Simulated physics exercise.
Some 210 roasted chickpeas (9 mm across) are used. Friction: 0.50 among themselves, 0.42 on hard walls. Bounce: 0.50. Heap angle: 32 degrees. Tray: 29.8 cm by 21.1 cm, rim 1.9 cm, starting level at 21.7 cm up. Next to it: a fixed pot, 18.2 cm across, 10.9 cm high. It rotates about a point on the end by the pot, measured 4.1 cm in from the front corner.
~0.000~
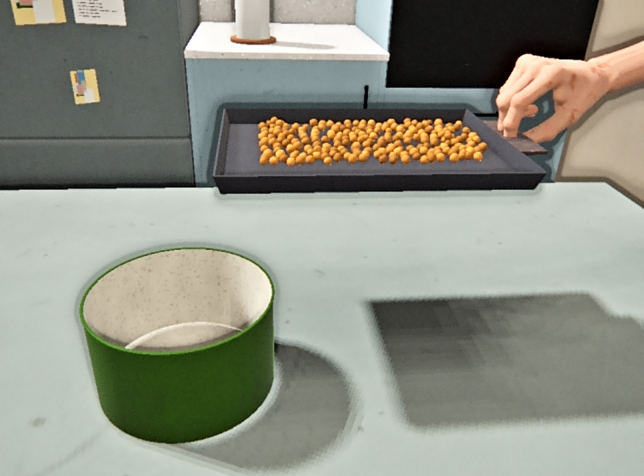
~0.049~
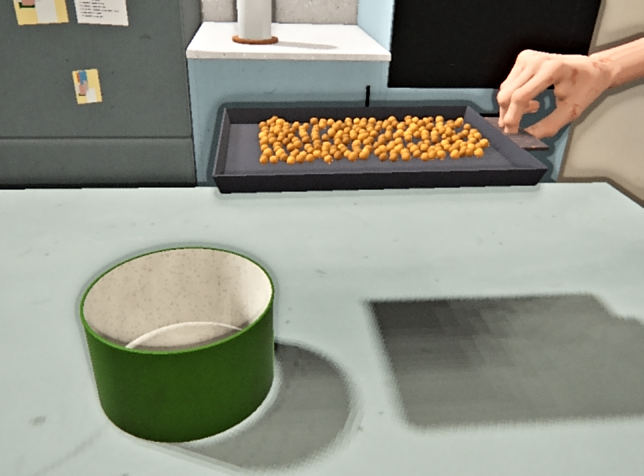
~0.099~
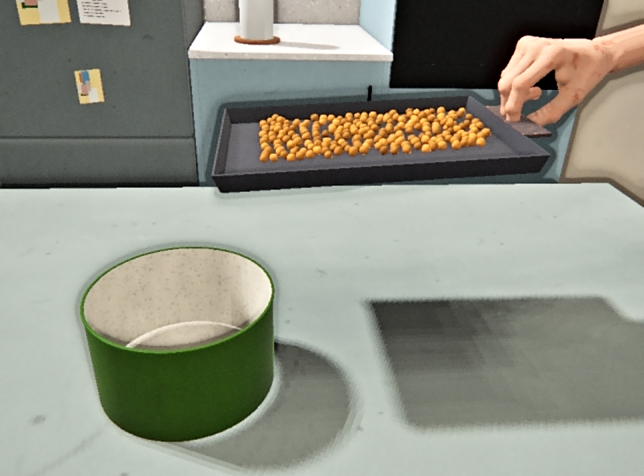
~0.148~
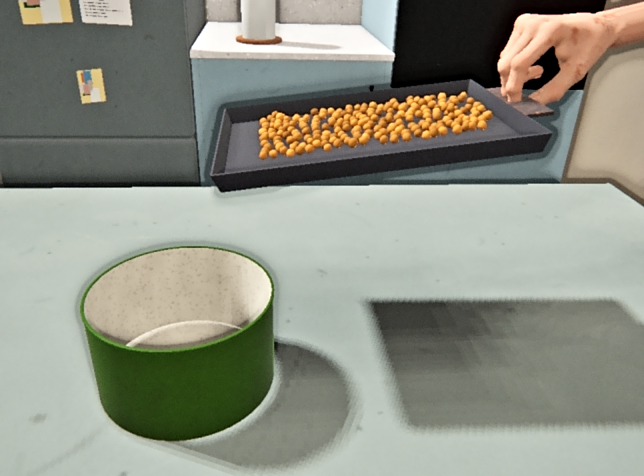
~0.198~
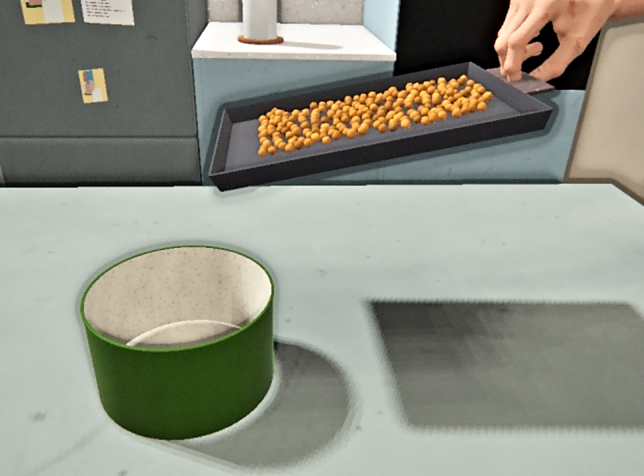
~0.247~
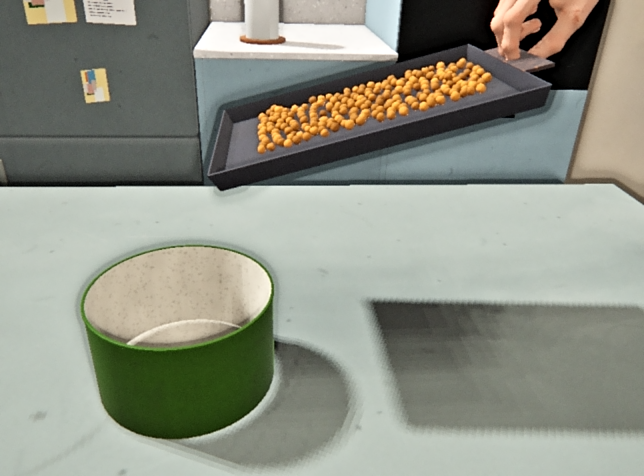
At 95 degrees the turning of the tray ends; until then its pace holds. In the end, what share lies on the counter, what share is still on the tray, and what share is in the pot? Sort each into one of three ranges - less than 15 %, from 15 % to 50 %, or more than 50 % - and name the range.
Ranges: Counter: More than 50 %; tray: Less than 15 %; pot: From 15 % to 50 %.
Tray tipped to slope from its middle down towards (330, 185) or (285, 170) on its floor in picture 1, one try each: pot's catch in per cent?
First try: Around 65 percent; second try: Around 100 percent.
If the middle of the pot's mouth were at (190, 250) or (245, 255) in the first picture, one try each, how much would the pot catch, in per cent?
That gives roughly 75 per cent and then 35 per cent.
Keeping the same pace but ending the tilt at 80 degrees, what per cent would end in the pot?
In that case, near 5 percent.
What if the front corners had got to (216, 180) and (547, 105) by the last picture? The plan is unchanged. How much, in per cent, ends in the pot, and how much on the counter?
Final per cent - pot 100, counter 0.
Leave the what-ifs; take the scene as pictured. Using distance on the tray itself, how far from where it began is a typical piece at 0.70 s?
It has moved some 12 cm from its start.
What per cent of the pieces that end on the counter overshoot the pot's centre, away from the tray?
Share: Close to 80 %.
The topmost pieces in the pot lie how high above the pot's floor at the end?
Height: Approx. 1.0 cm.
After 0.70 s, tilt 53 degrees; the tray holds 100 %, the pot 0 %.
After 1.01 s, tilt 79 degrees; the tray holds 75 %, the pot 5 %.
After 1.41 s, tilt 95 degrees; the tray holds 15 %, the pot 10 %.
In the end, at 2.2 s, counter 75 %, tray 0 %, pot 25 %.
